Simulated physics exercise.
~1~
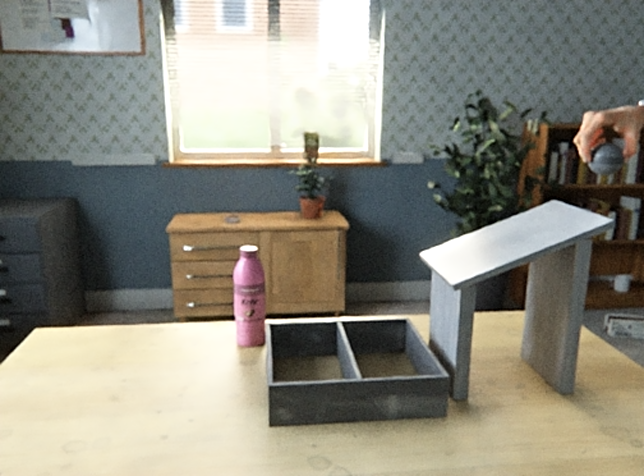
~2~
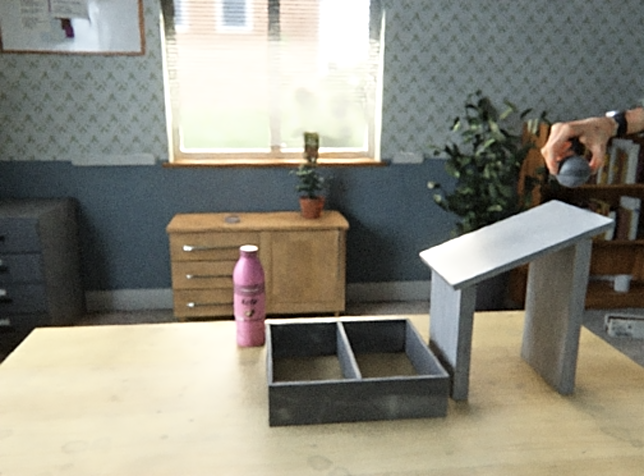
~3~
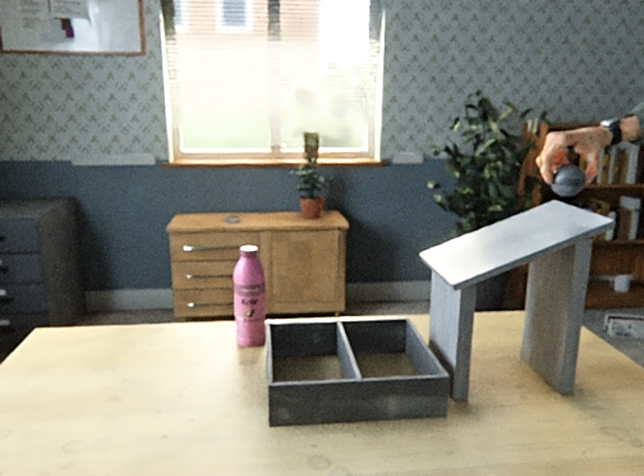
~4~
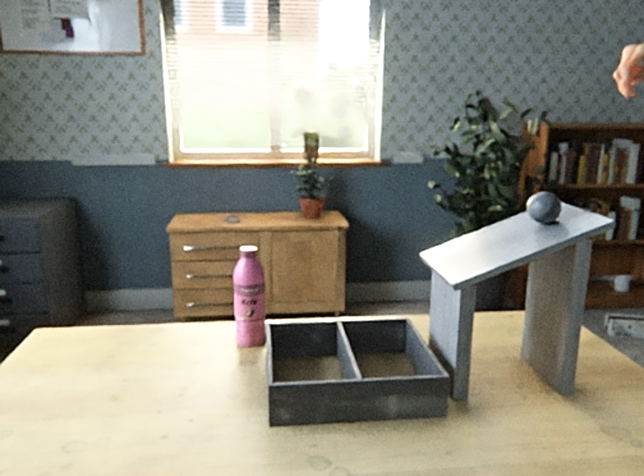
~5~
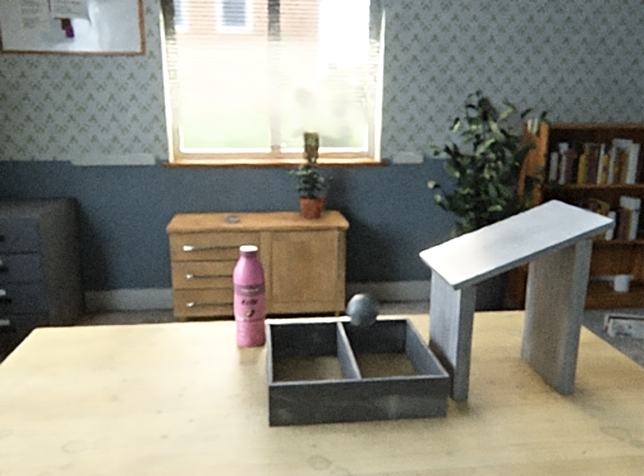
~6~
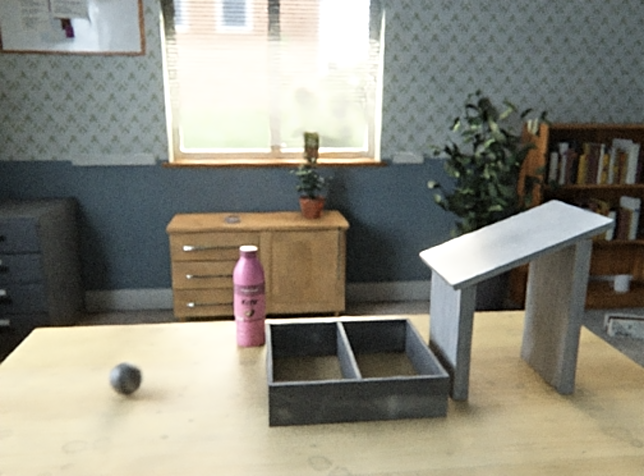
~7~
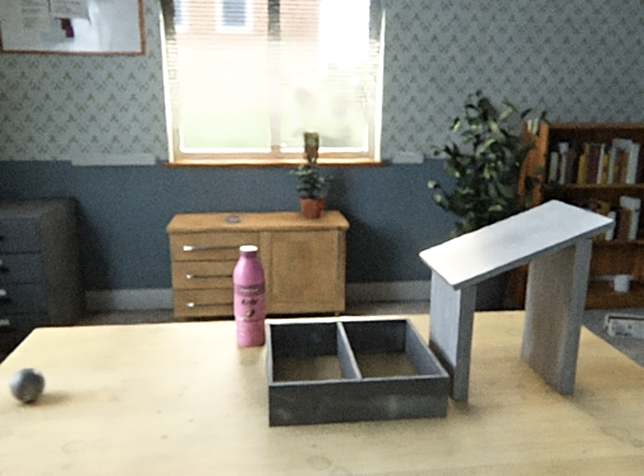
Room with a wooden table, a hand releasing a grey ball down a ramp, the ball clearing the tray and rolling left.
